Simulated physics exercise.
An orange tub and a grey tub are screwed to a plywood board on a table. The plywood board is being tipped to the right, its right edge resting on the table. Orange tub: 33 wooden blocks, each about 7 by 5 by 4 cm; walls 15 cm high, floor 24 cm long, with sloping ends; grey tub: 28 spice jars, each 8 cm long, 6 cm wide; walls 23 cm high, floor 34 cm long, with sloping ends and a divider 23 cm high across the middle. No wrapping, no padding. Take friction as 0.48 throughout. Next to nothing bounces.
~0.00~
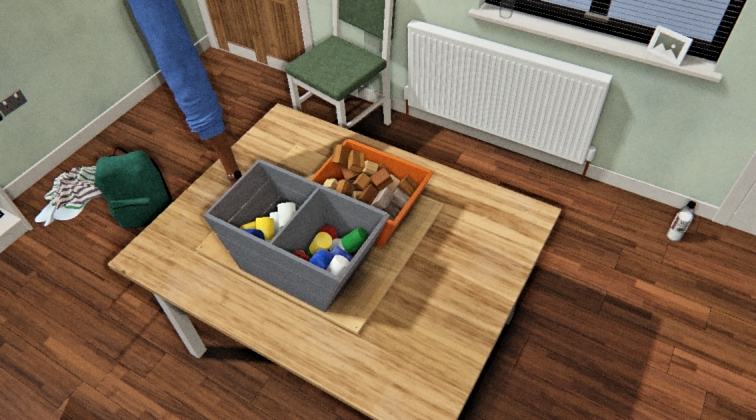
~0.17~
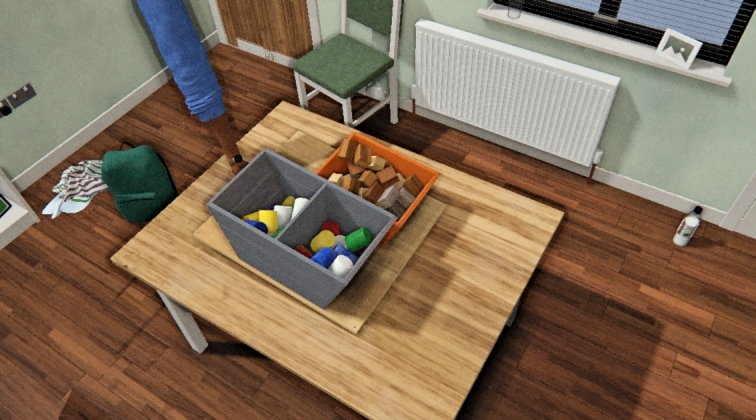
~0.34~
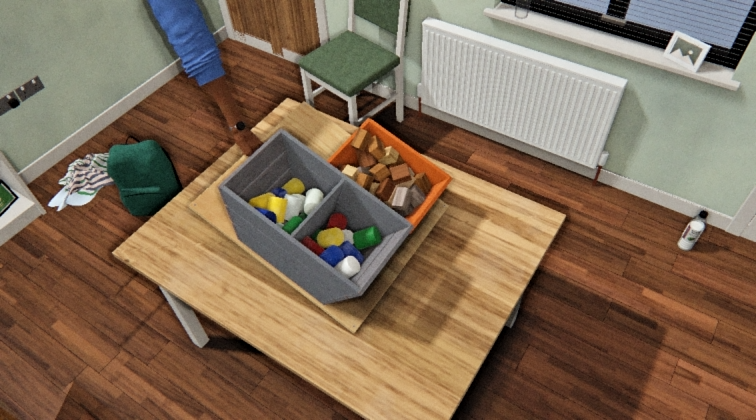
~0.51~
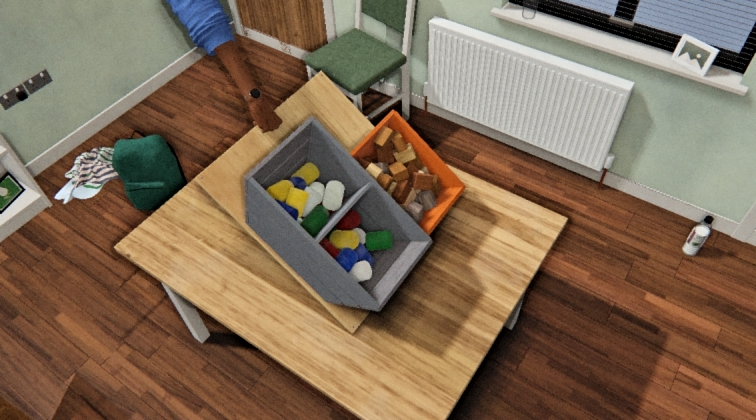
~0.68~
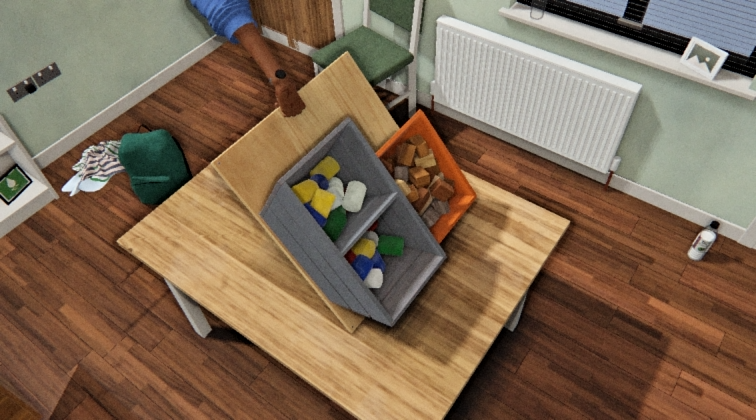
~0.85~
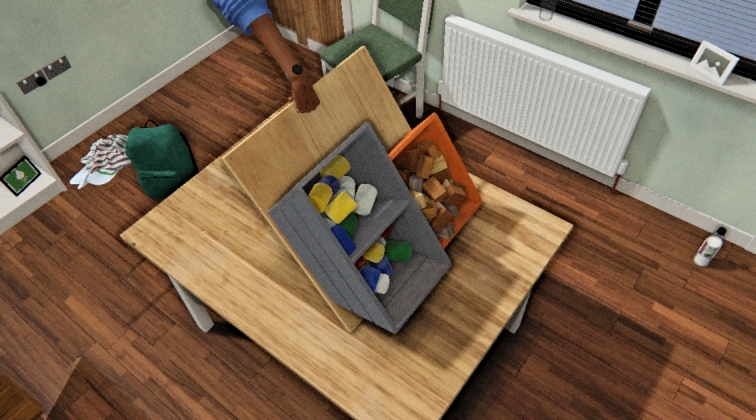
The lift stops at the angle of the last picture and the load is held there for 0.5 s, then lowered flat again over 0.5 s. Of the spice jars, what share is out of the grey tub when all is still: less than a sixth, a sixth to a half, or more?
Less than a sixth of the spice jars leave the grey tub.
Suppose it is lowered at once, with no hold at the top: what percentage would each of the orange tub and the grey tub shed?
Then orange tub 10, grey tub 0 per cent.
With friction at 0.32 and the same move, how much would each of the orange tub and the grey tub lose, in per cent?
Then orange tub 10, grey tub 0 per cent.
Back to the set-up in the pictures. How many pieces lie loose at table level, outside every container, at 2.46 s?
Some 6 pieces.
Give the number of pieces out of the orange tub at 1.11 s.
About: Orange tub 1.
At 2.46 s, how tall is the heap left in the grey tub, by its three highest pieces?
Roughly 15 cm high.
After 1.11 s, tilt 55°; 1 of 33 out of the orange tub and 0 of 28 out of the grey tub.
After 1.43 s, tilt 51°; 5 of 33 out of the orange tub and 0 of 28 out of the grey tub.
After 1.88 s, tilt 0°; 7 of 33 out of the orange tub and 0 of 28 out of the grey tub.
Final count (at 2.46 s), 7 of 33 out of the orange tub and 0 of 28 out of the grey tub. Asked share, 0 of 28, 0 per cent.
